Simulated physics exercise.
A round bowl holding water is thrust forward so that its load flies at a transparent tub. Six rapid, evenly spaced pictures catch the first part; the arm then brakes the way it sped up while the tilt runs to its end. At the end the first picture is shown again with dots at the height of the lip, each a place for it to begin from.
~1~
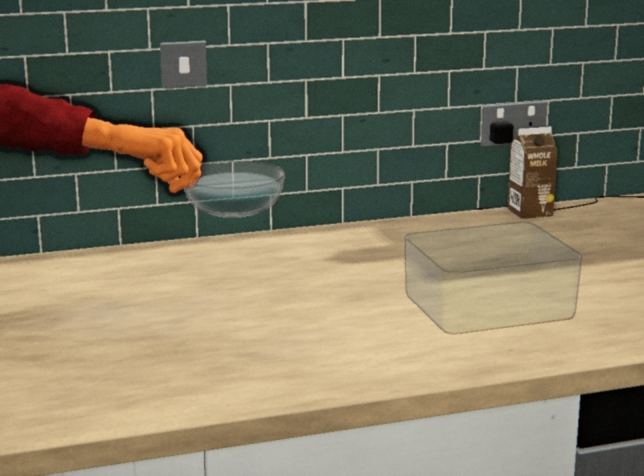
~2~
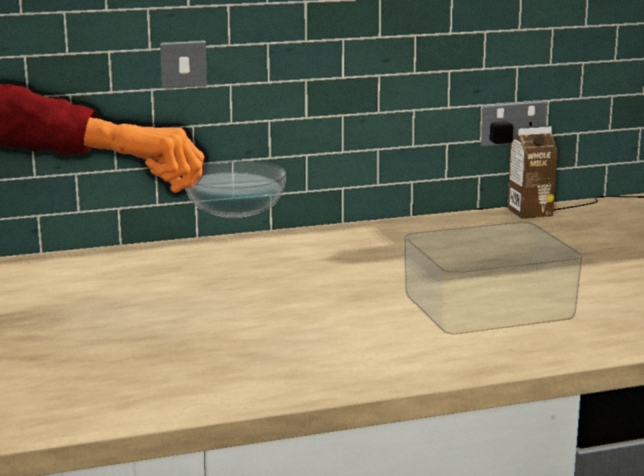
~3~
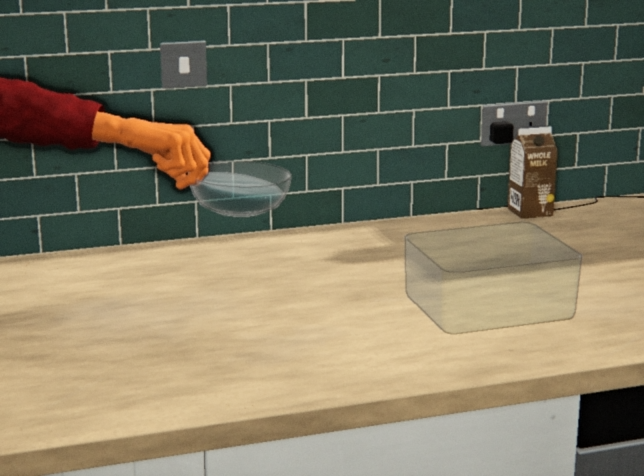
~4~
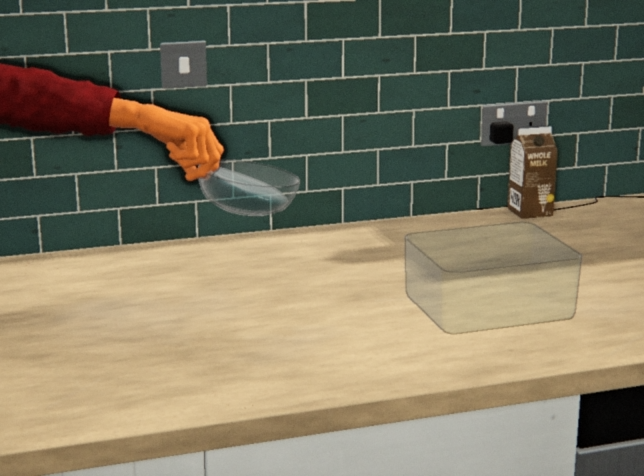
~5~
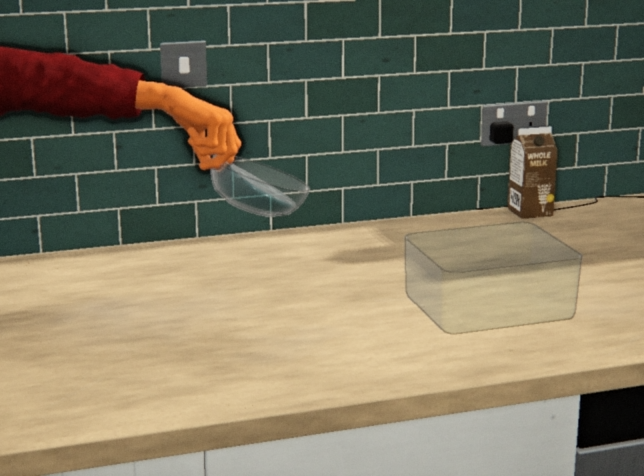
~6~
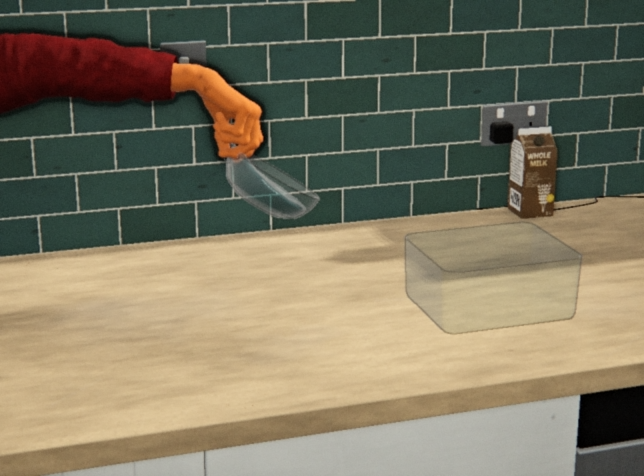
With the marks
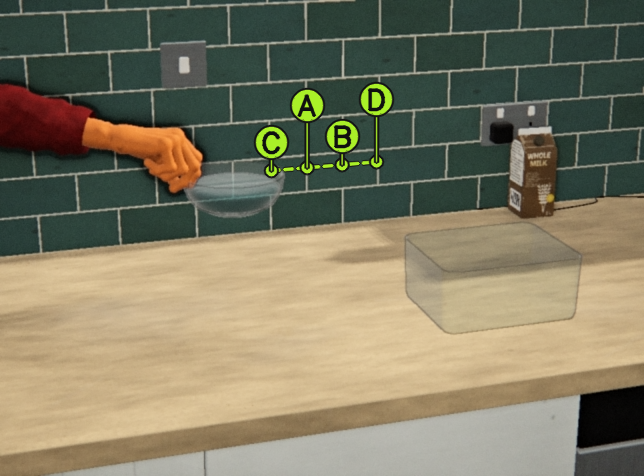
A kitchen worktop of pale wood runs below a dark green tiled wall, seen from slightly above by a still camera. An orange hand in a dark red sleeve holds a clear round bowl of water at left, while a transparent rectangular tub sits at right before a brown milk carton and wall socket. The hand holds nearly steady, then moves right and tips the bowl increasingly steeply toward the tub.
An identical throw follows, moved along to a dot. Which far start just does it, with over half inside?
A will do.
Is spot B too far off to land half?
No, that is safe.
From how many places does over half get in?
Three of the four.
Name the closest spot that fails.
It is C.
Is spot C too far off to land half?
Yes, that goes wrong.
In lime, A at (307, 167); B at (342, 164); C at (271, 170); D at (376, 161).
With A, about 77 % lands in the tub, 13 % falls short and 10 % goes beside or beyond.
With B, about 73 % lands in the tub, 7 % falls short and 20 % goes beside or beyond.
With C, about 7 % lands in the tub, 88 % falls short and 6 % goes beside or beyond.
With D, about 86 % lands in the tub, 10 % falls short and 4 % goes beside or beyond.
